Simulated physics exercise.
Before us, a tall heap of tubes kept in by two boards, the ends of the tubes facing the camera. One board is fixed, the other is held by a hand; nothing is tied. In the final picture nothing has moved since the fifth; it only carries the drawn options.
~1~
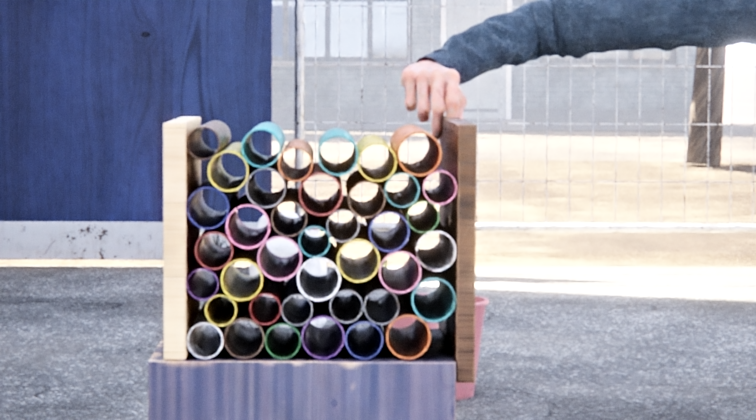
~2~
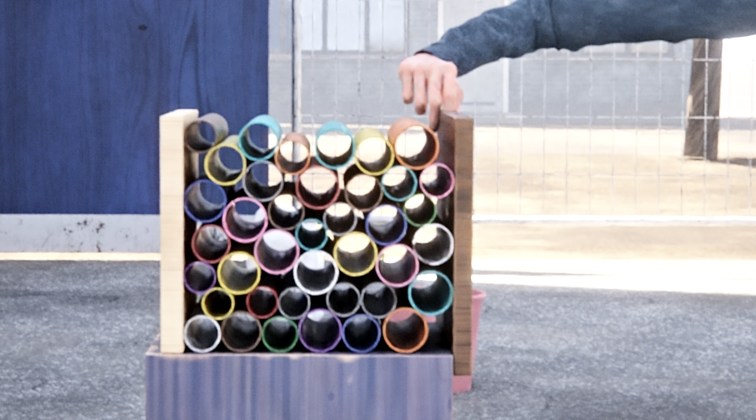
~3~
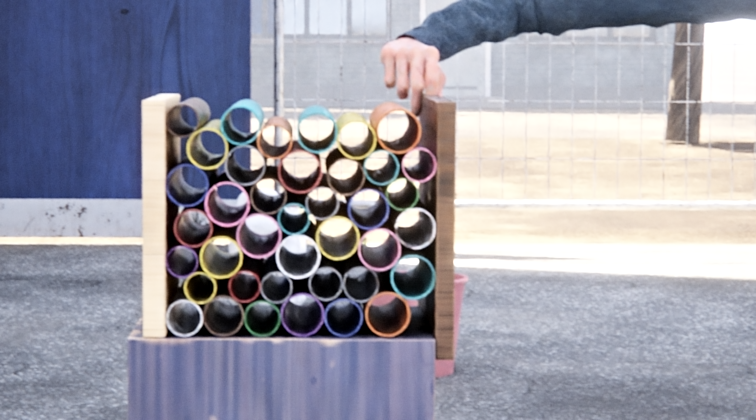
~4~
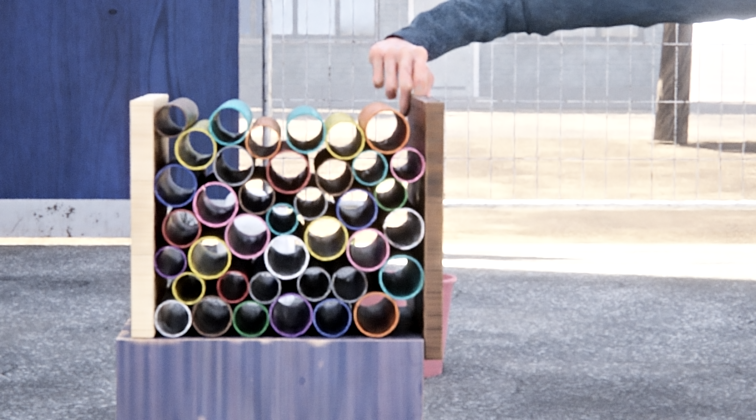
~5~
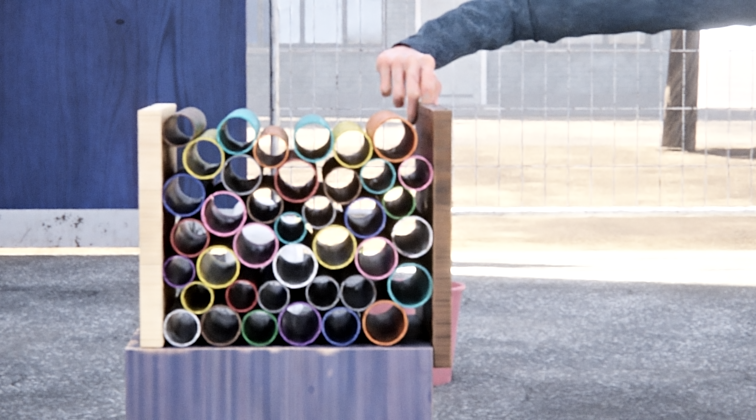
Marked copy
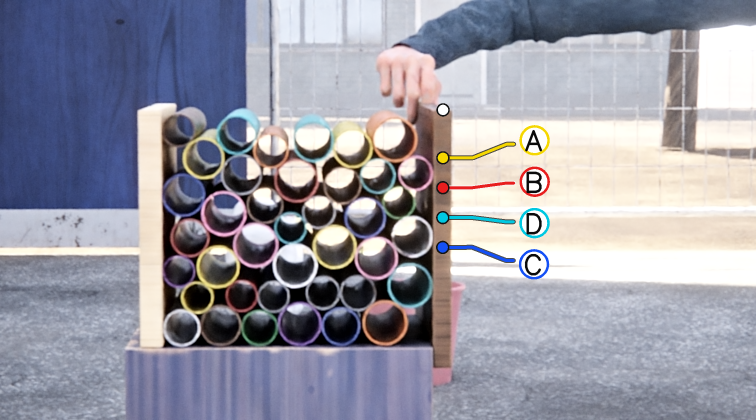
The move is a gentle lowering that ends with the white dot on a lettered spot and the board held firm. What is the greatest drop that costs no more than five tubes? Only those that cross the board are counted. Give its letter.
Stop at C.
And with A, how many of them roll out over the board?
At A the number is none.
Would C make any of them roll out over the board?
Yes.
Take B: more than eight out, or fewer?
Fewer than eight.
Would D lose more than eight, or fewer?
It loses fewer than eight.
On the marked copy, A at (443, 158); B at (443, 187); C at (443, 247); D at (443, 217); the white dot at (443, 110).
Taking C. A third of the way, top of the board (433, 171).
Two thirds of the way, top of the board (433, 243).
When it is over, top of the board (433, 247), two out over the board.
As for the rest, A none out over the board; B none out over the board; D two out over the board.
